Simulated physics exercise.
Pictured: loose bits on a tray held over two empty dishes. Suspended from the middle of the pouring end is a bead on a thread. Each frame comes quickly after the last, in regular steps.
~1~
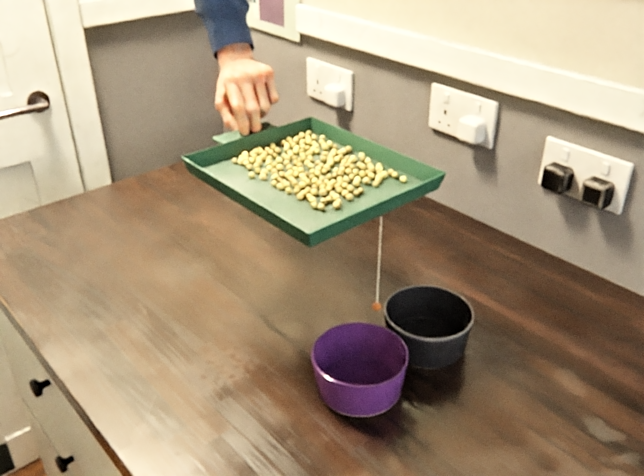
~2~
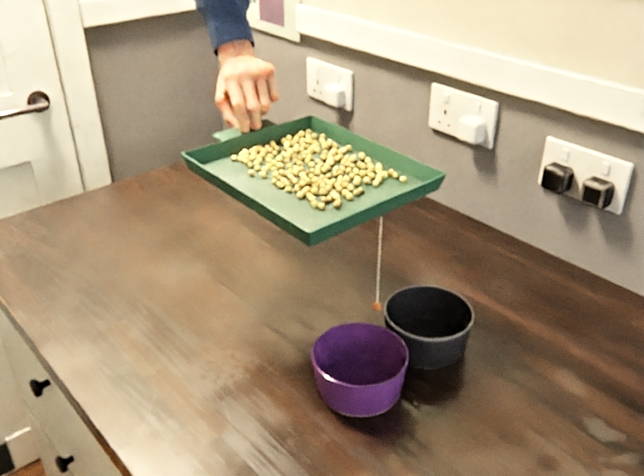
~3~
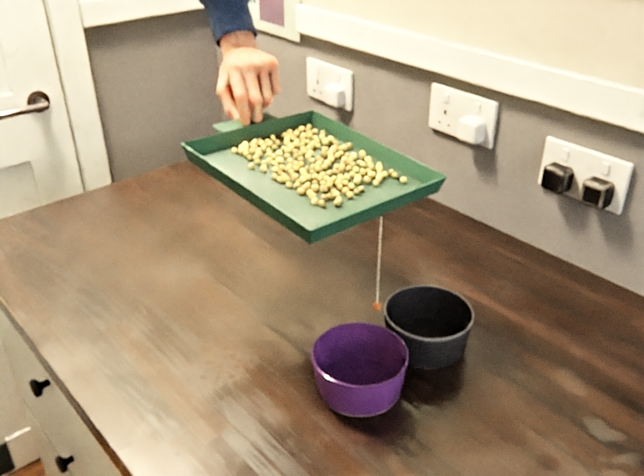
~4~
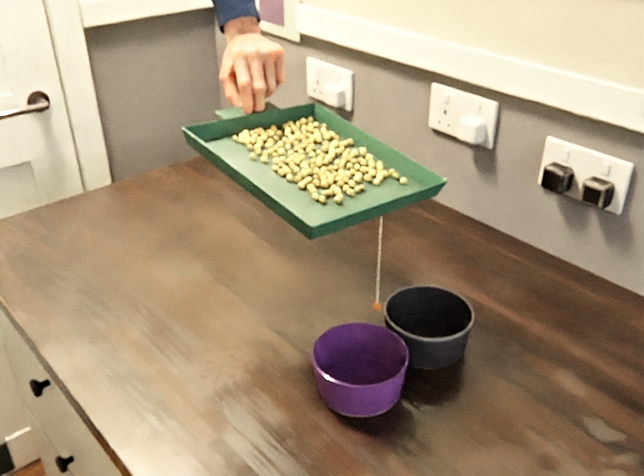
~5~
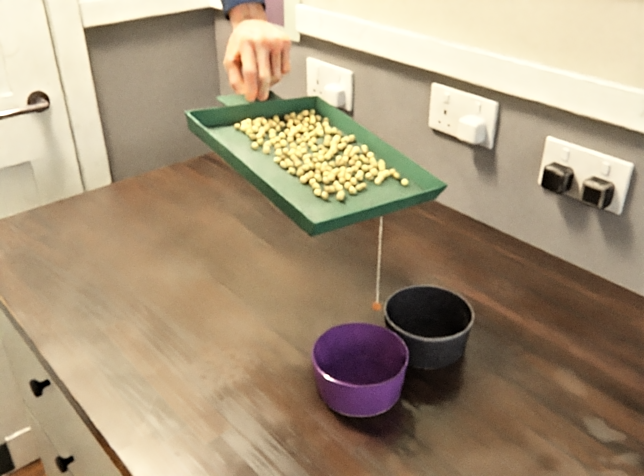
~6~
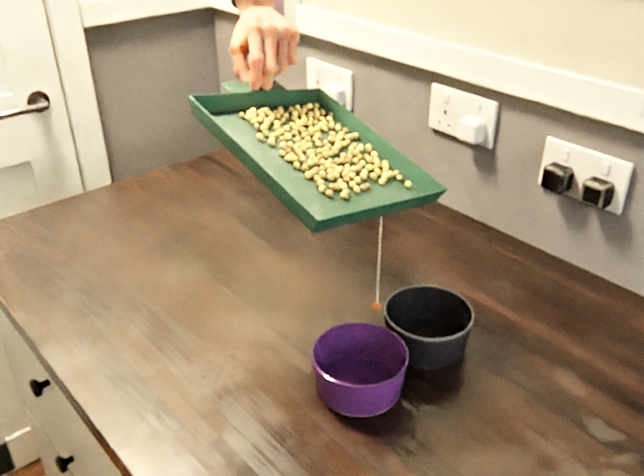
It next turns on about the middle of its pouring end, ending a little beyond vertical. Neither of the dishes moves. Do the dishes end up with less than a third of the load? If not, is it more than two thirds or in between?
No, in between.
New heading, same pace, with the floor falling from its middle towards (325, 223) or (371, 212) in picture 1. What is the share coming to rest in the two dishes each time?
50 % and 80 %, roughly.
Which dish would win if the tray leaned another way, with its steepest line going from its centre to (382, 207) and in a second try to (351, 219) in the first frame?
Tries in order: The one to the right, the one to the left.
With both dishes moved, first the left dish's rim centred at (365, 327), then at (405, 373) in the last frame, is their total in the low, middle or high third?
In order: Beyond two thirds, then below one third.
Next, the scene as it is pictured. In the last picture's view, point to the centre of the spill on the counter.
Centre at rest: About (441, 298).
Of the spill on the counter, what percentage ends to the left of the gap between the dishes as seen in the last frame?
Looks like close to 20 per cent of it.
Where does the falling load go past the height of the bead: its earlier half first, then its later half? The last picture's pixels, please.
Early half (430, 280), late half (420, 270).
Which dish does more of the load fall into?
Winner noted as the right of the two.
Soon, tray tipped steeply; nearly all on the tray; a small part in the air.
A while on, tray tipped right over; about a third on the tray; about a quarter in the right dish; about a quarter outside both; about a quarter in the air.
Towards the end, tray tipped past a quarter turn; about half in the right dish; about half outside both.
Finally, tray tipped past a quarter turn; none in the left dish; about half in the right dish; about half outside both.
